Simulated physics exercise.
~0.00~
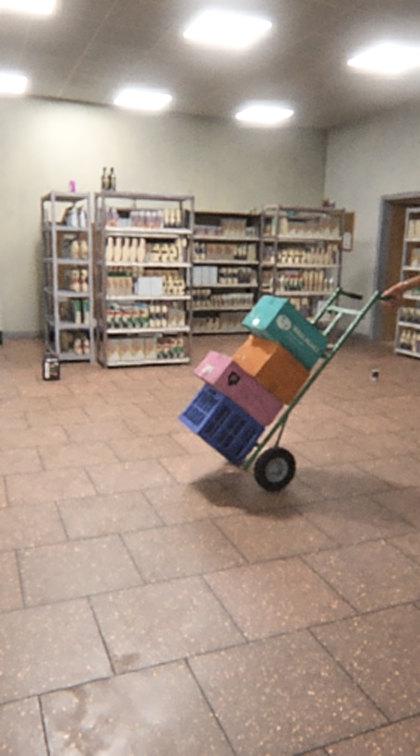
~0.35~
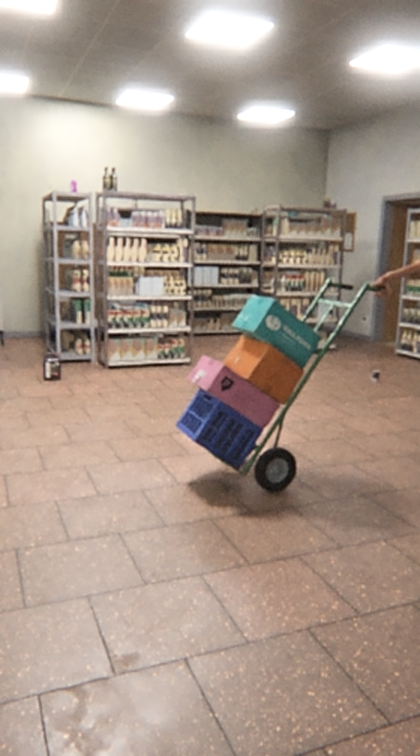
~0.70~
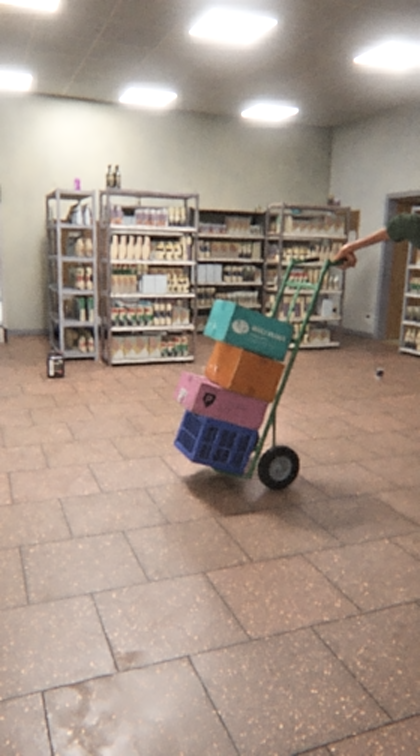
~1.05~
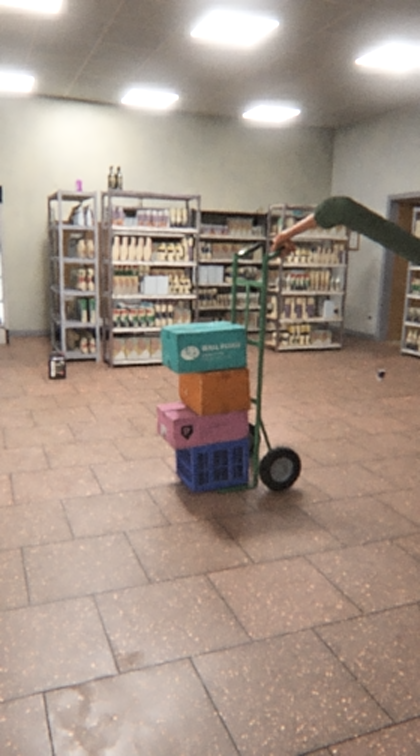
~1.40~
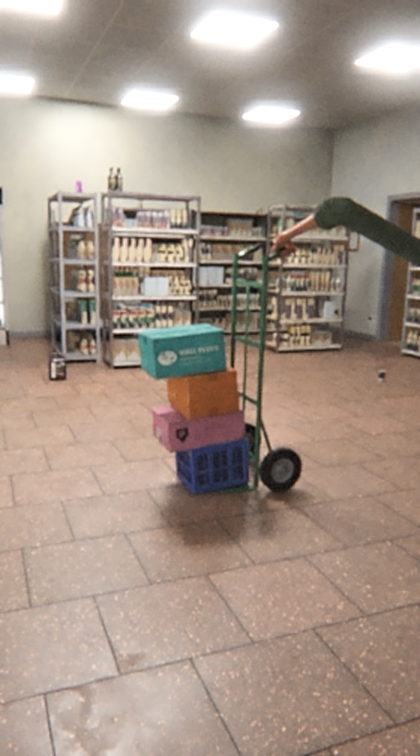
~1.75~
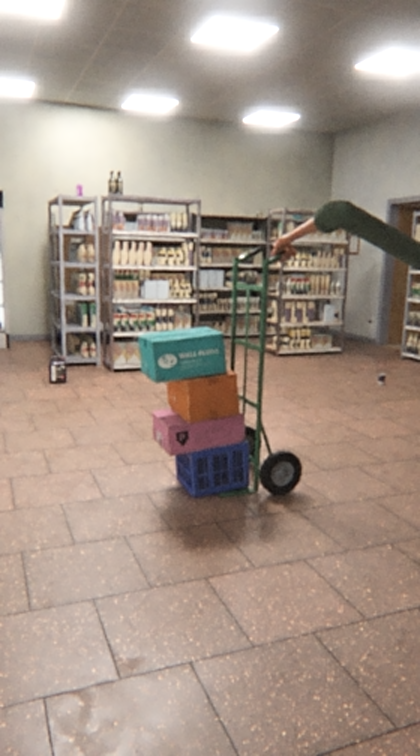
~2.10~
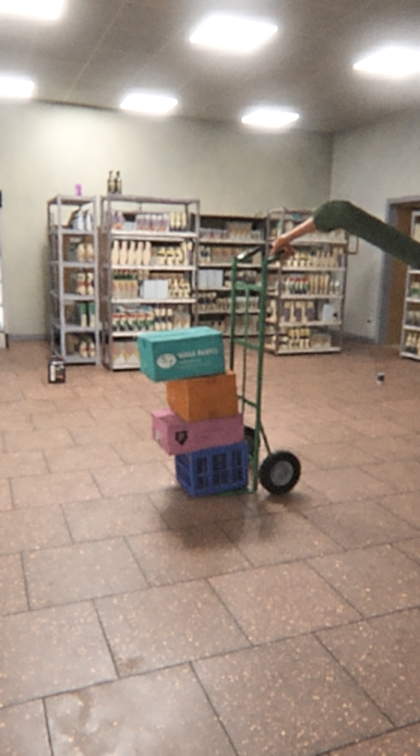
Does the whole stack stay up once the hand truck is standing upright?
Yes, all four stay stacked and none falls off or tips over, though the turquoise and orange ones on top end up shifted to the left.
